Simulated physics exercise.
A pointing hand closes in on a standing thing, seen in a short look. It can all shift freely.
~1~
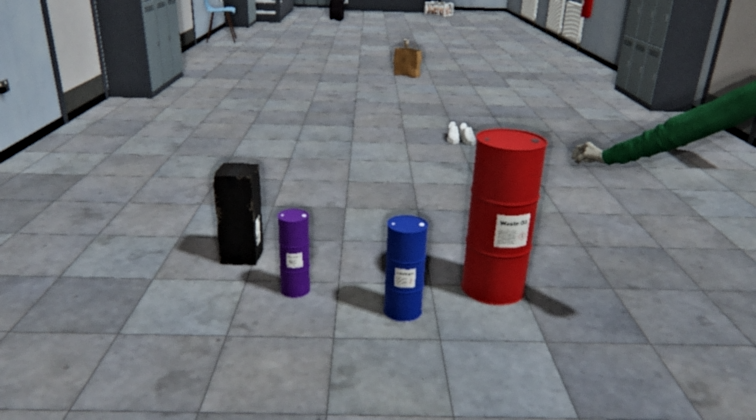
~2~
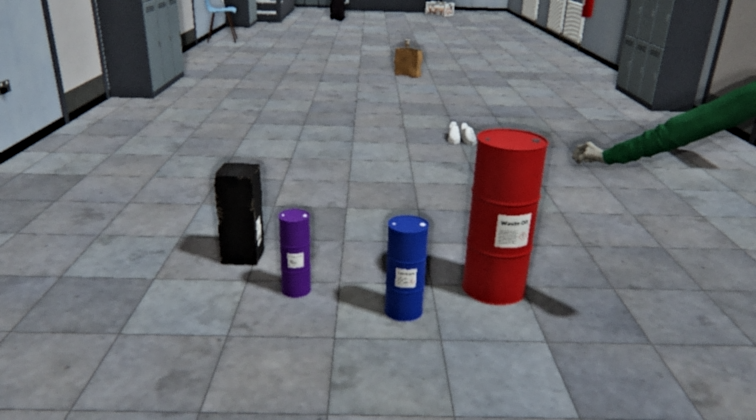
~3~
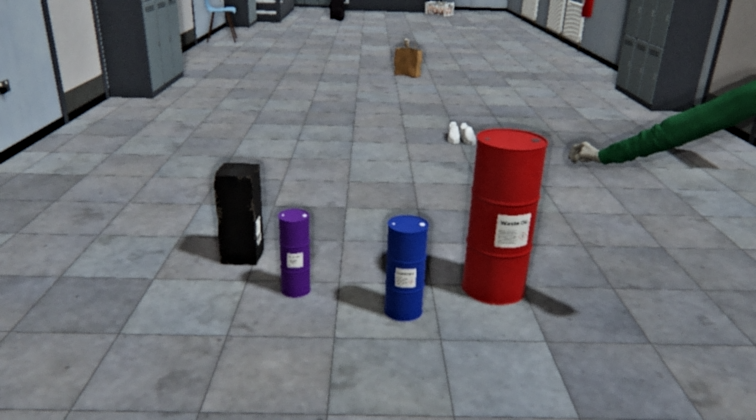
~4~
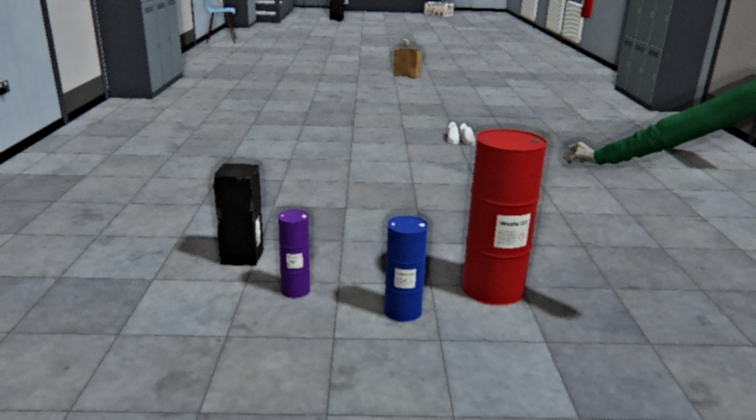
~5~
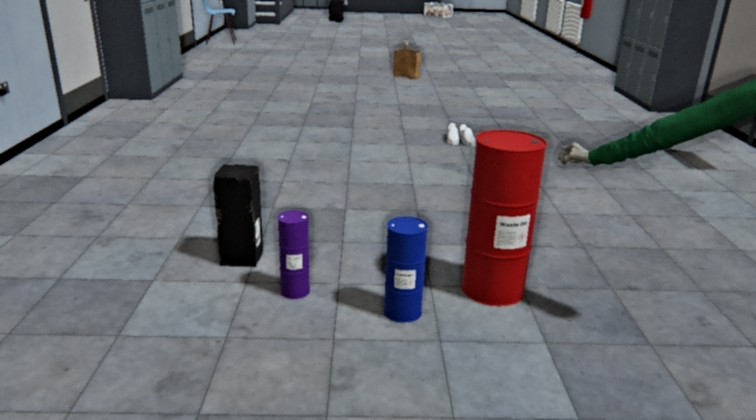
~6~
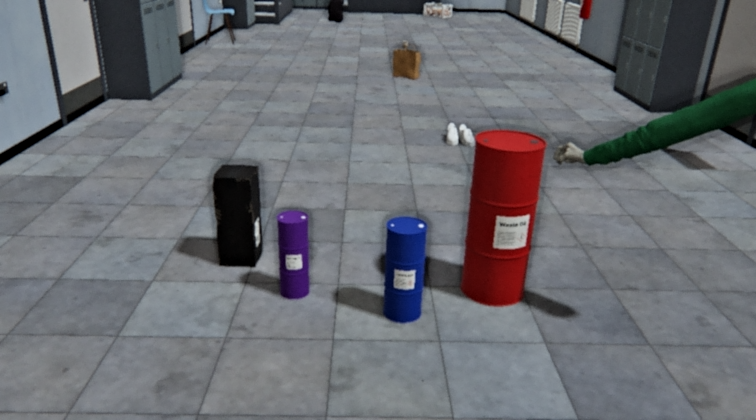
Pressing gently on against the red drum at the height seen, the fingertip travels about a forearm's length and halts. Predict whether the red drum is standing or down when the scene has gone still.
Down.
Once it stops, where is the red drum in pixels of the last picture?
Around (372, 251).
Then, 1.20 s on from there, red drum turned 20° from how it was put near (472, 212).
Then, 2.10 s on from there, red drum on its side near (393, 243).
Then, 2.30 s on from there, red drum on its side near (376, 250).
In the end, toppled on the floor, red drum. At the end, from the last picture's camera, red drum near (372, 251).
